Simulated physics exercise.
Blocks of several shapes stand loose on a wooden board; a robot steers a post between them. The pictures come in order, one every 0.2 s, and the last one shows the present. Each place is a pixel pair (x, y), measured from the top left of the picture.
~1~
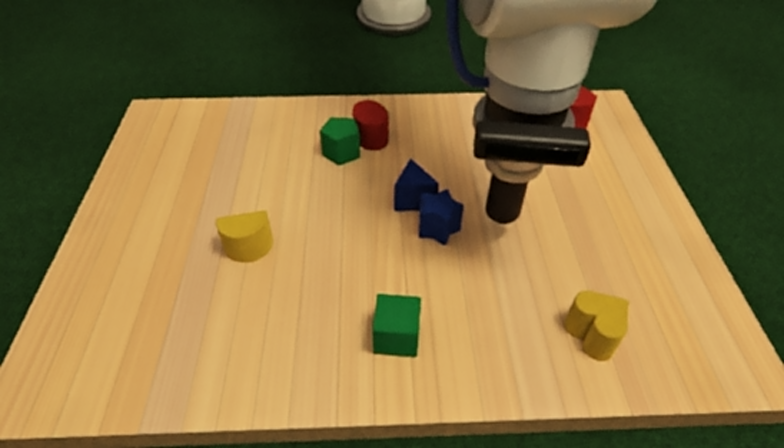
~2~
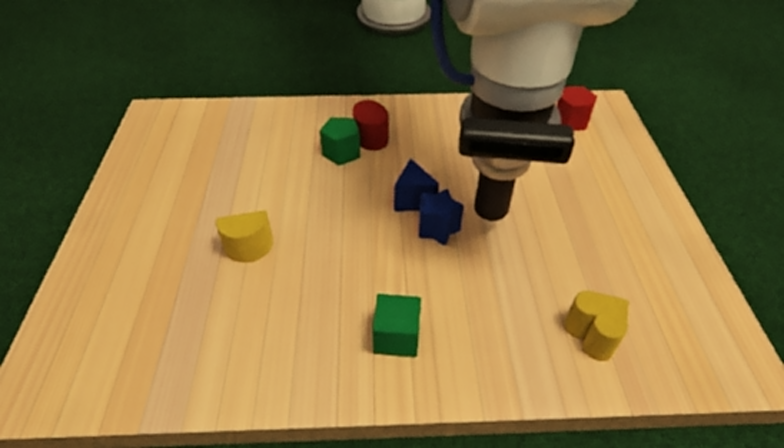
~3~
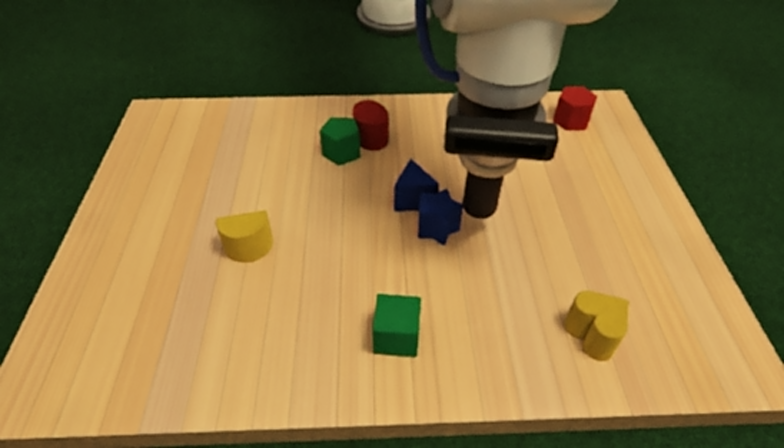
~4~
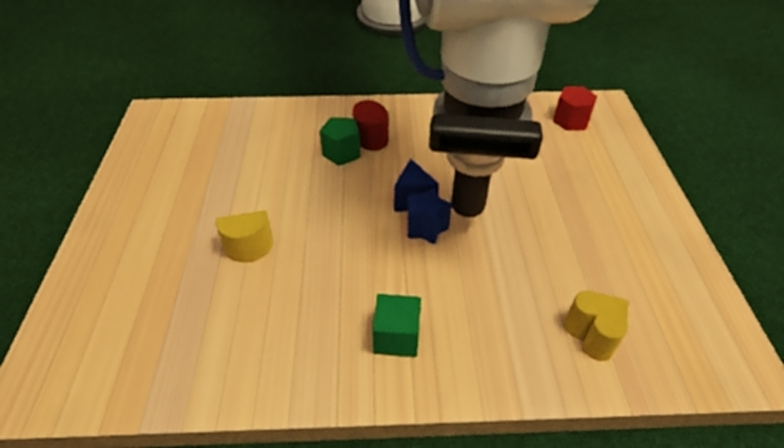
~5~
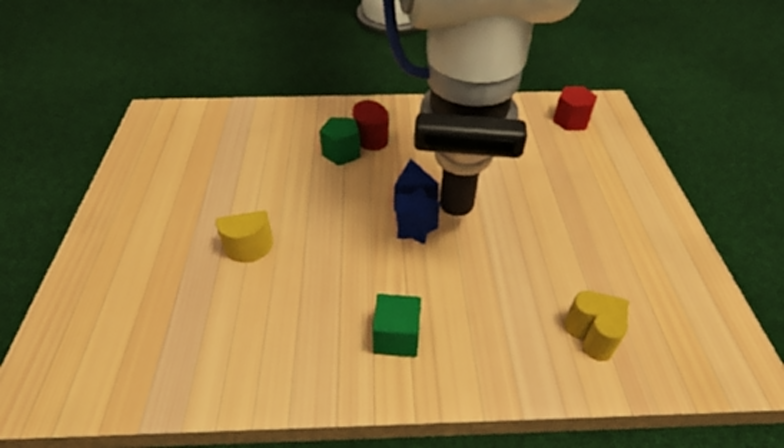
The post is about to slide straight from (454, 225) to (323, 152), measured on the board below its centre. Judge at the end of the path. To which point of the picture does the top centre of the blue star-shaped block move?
The centre of its top face lies at (391, 194).
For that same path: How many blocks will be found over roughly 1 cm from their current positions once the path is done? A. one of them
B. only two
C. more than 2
The one that fits is C, more than 2.
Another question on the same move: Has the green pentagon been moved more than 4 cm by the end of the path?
Yes, I think so.
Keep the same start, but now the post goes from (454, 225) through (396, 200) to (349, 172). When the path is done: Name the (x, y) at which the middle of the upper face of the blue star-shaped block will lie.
I'd guess (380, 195).
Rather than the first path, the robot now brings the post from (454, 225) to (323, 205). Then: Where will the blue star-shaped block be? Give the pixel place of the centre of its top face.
It will end up at (344, 206).
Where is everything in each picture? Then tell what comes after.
The first frame shows post tip (502, 213); block tops, green pentagon (340, 127); red oval block (370, 111); blue triangle (415, 175); blue star-shaped block (440, 203).
The second frame shows post (491, 210); blocks unchanged.
The third frame shows post (480, 208); blocks unchanged.
The fourth frame shows post (468, 207); blue star-shaped block (428, 202).
The fifth frame shows post (457, 206); green pentagon (340, 127); red oval block (370, 111); blue triangle (415, 175); blue star-shaped block (417, 202).
On the path given first. One third of the way, post (407, 178); blue triangle (385, 157), turned 30° anticlockwise; blue star-shaped block (391, 194), turned 85° anticlockwise.
Two thirds of the way, post (362, 154); green pentagon (325, 118), turned 45° clockwise; blue triangle (337, 137), turned 60° anticlockwise; blue star-shaped block (391, 194), turned 85° anticlockwise.
At the end, post (321, 132); green pentagon (302, 104), turned 100° clockwise; red oval block in place; blue triangle (293, 121), turned 60° anticlockwise; blue star-shaped block (391, 194), turned 85° anticlockwise.
